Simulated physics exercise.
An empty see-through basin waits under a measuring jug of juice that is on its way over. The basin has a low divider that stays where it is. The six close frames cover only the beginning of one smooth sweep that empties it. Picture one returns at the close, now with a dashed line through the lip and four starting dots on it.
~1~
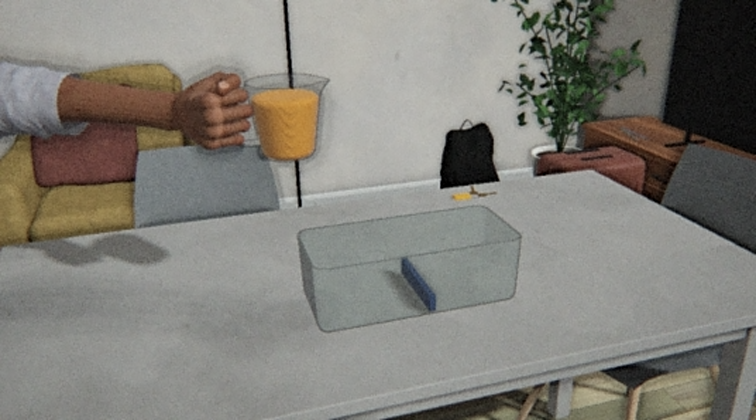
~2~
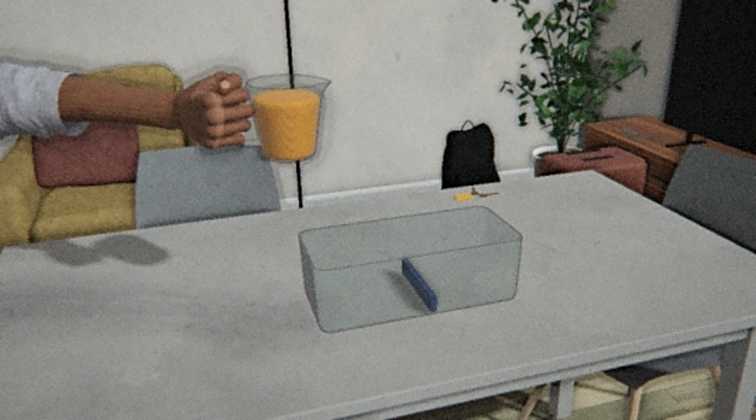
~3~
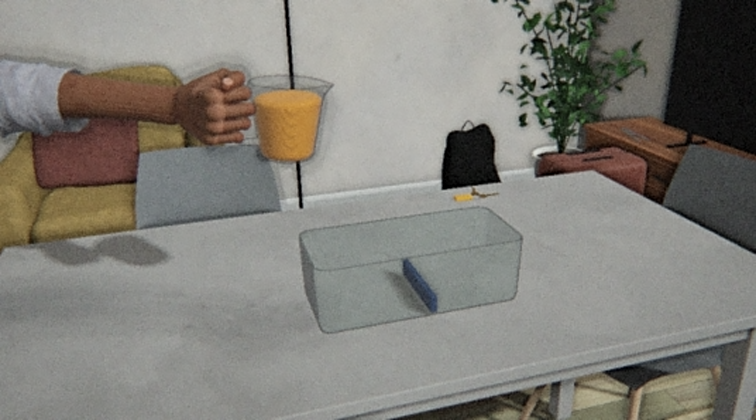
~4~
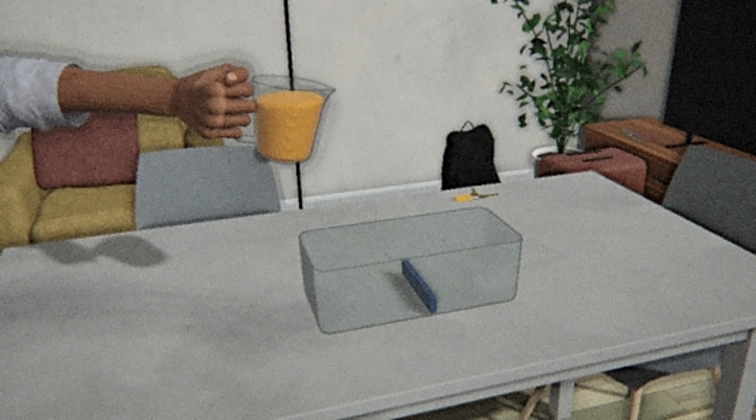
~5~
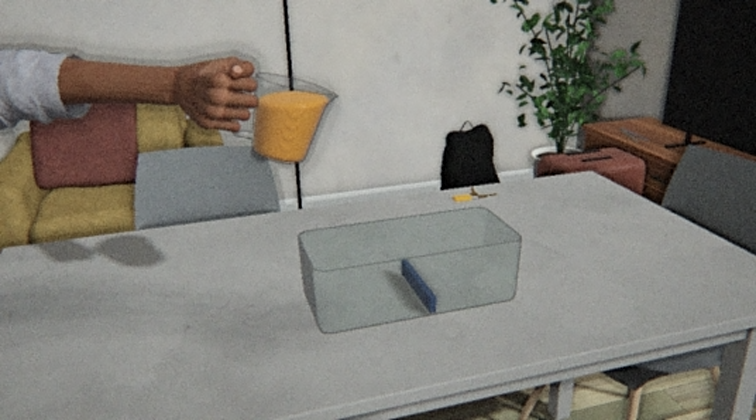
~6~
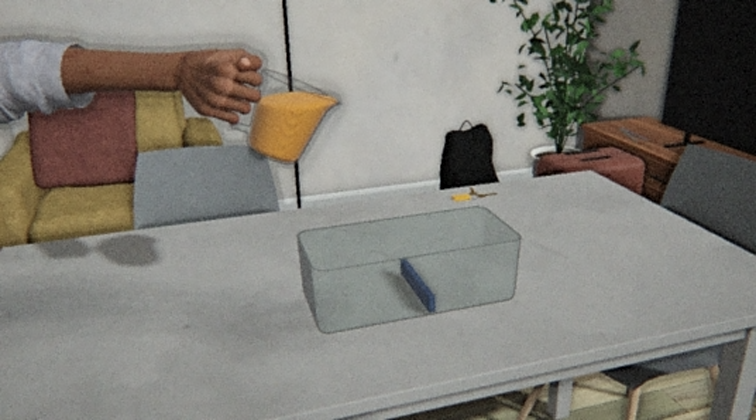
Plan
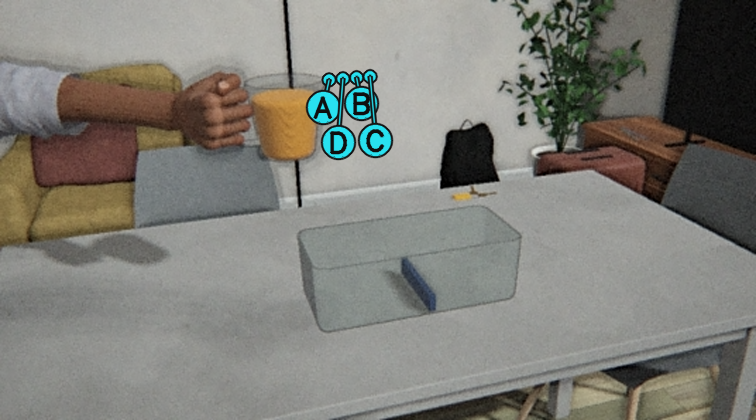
A hand holding a clear jug of orange juice above an empty see-through basin on a grey table, slowly tilting it rightward.
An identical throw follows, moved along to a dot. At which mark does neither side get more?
The best spot is B.
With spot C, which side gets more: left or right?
The right one.
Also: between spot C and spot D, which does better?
C it is.
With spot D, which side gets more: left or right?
More ends on the left.
On the marked copy, A at (329, 79); B at (356, 77); C at (370, 76); D at (342, 78).
Choosing A, about 82 % ends left of the wall and 14 % right of it; 5 % is lost outside.
Choosing B, about 56 % ends left of the wall and 42 % right of it.
Choosing C, about 27 % ends left of the wall and 71 % right of it.
Choosing D, about 86 % ends left of the wall and 9 % right of it; 5 % is lost outside.
